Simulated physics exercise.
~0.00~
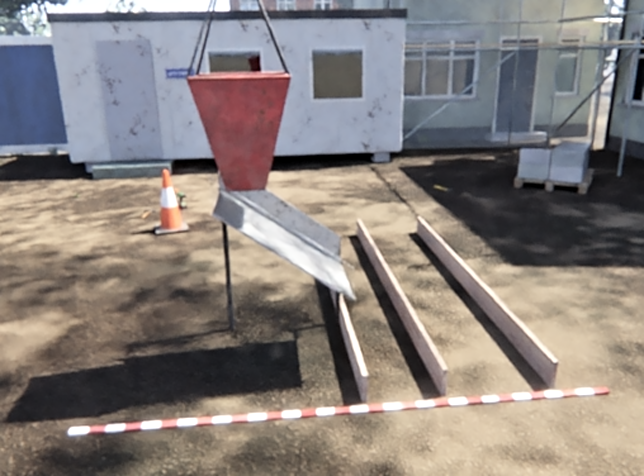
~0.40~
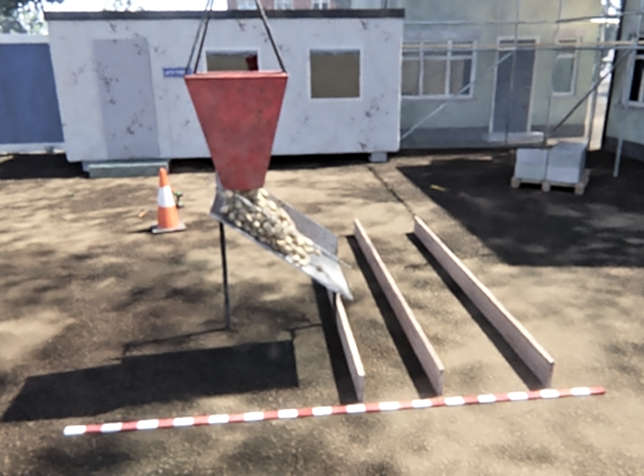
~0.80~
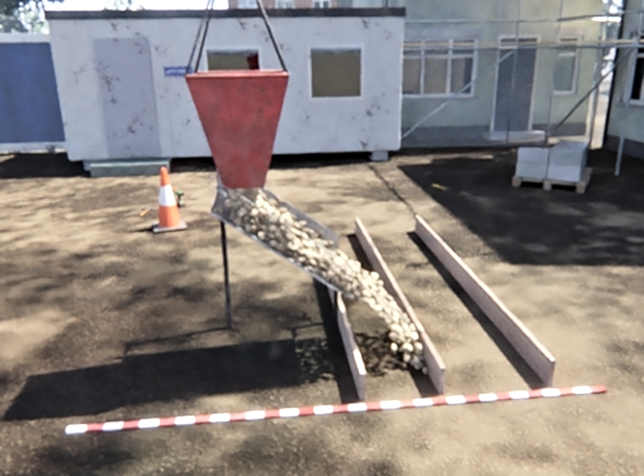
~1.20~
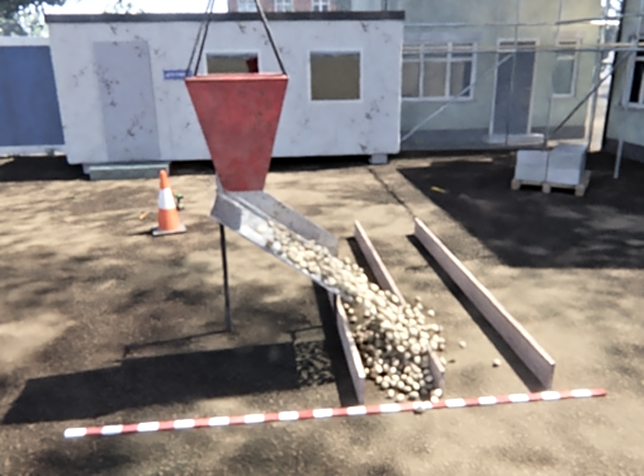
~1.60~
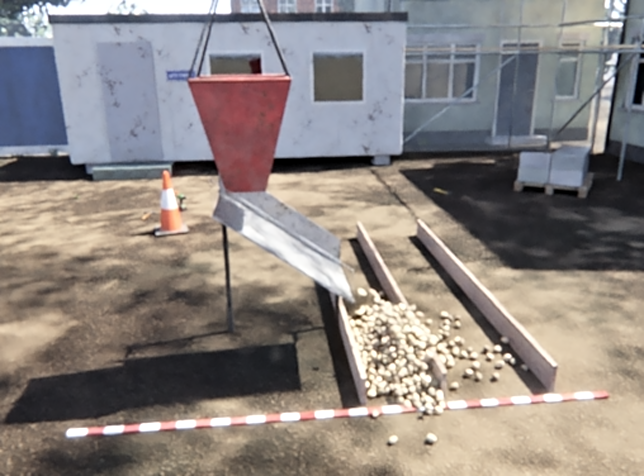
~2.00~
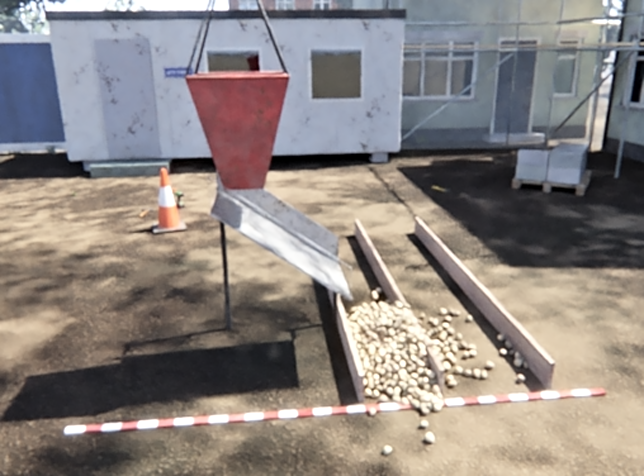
A red skip hung over a sloping metal chute as pale, rounded stones poured out, slid down to the right and piled up between the low planks, mostly in the left bay, with a few scattered in the right one.
